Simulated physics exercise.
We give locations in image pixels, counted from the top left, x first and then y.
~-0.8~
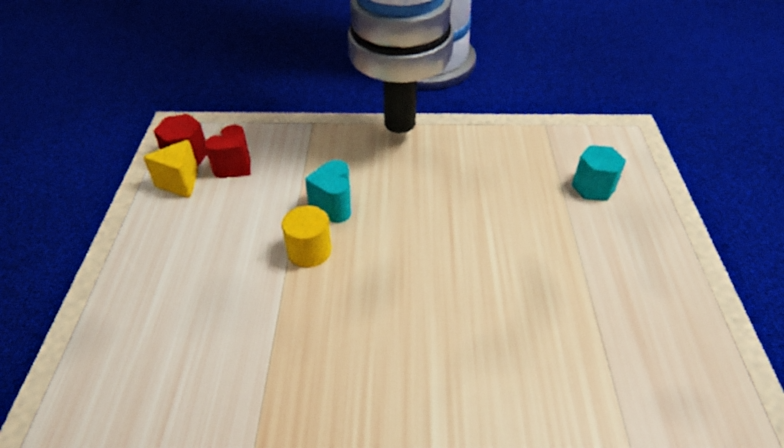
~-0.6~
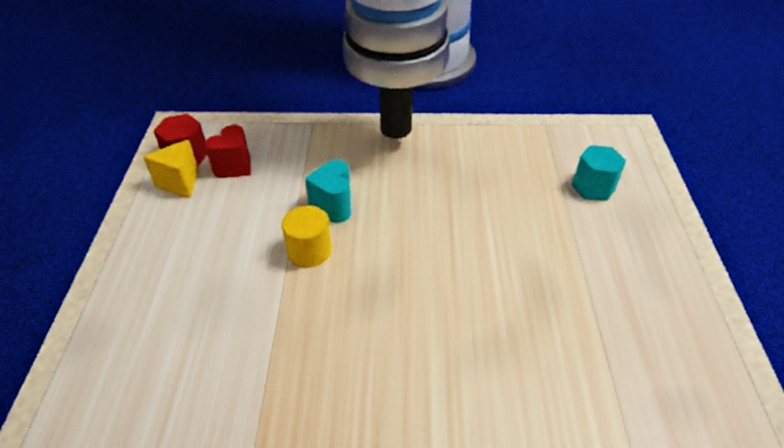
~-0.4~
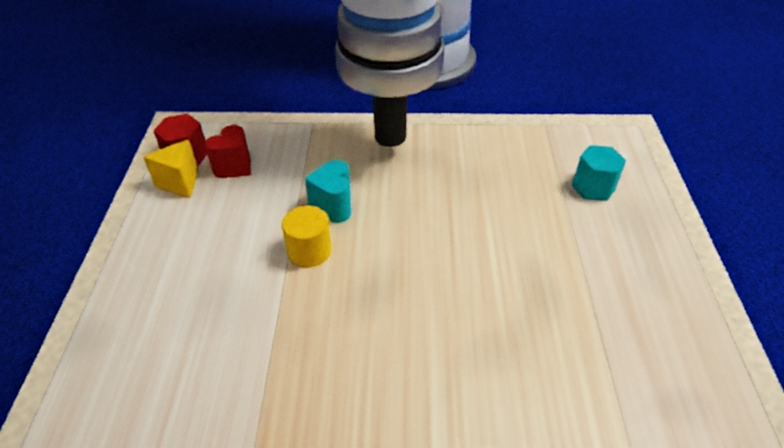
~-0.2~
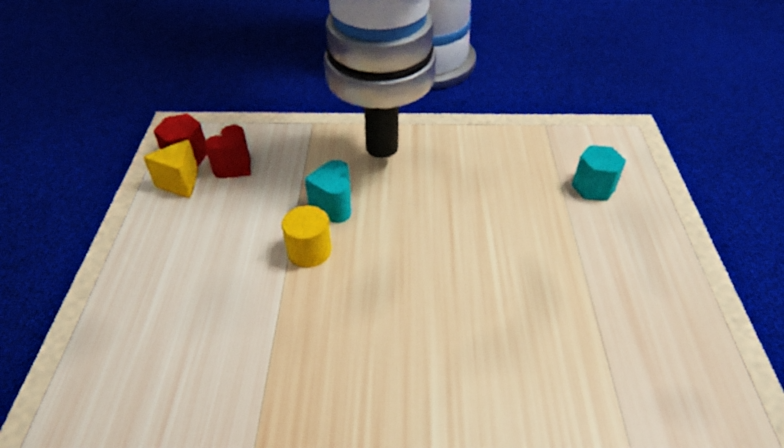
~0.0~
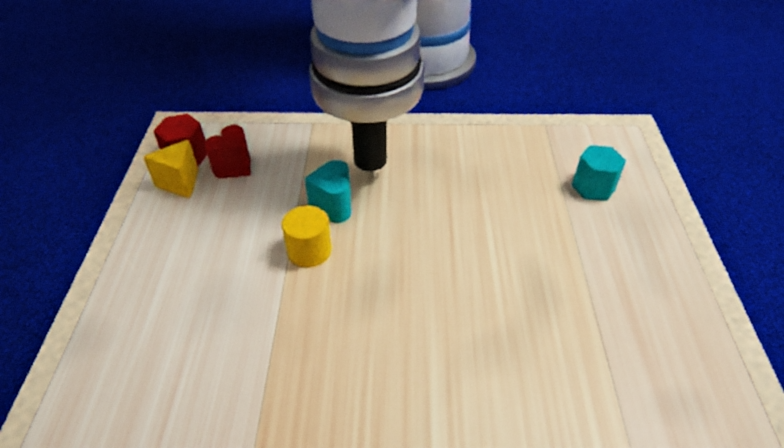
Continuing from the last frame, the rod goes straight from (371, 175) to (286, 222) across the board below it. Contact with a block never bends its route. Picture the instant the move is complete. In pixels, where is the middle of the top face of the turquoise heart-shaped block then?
At (288, 218).
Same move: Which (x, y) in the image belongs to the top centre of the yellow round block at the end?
I'd guess (306, 250).
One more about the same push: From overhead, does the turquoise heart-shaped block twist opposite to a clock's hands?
Short answer: Yes.
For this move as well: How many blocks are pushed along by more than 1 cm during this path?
The count is two.
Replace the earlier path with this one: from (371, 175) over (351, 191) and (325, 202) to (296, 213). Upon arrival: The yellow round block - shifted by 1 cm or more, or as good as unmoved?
It's moved.
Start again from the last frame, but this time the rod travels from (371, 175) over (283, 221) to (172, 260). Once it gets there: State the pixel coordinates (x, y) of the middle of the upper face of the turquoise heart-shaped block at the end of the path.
Put as a pixel place, it's (278, 218).
The first path, step by step. One third of the way, rod at (342, 176); turquoise heart-shaped block at (318, 187), turned 15° anticlockwise.
Two thirds of the way, rod at (313, 191); yellow round block at (302, 236); turquoise heart-shaped block at (304, 205), turned 50° anticlockwise.
At the end, rod at (283, 207); yellow round block at (306, 250); turquoise heart-shaped block at (288, 218), turned 90° anticlockwise.
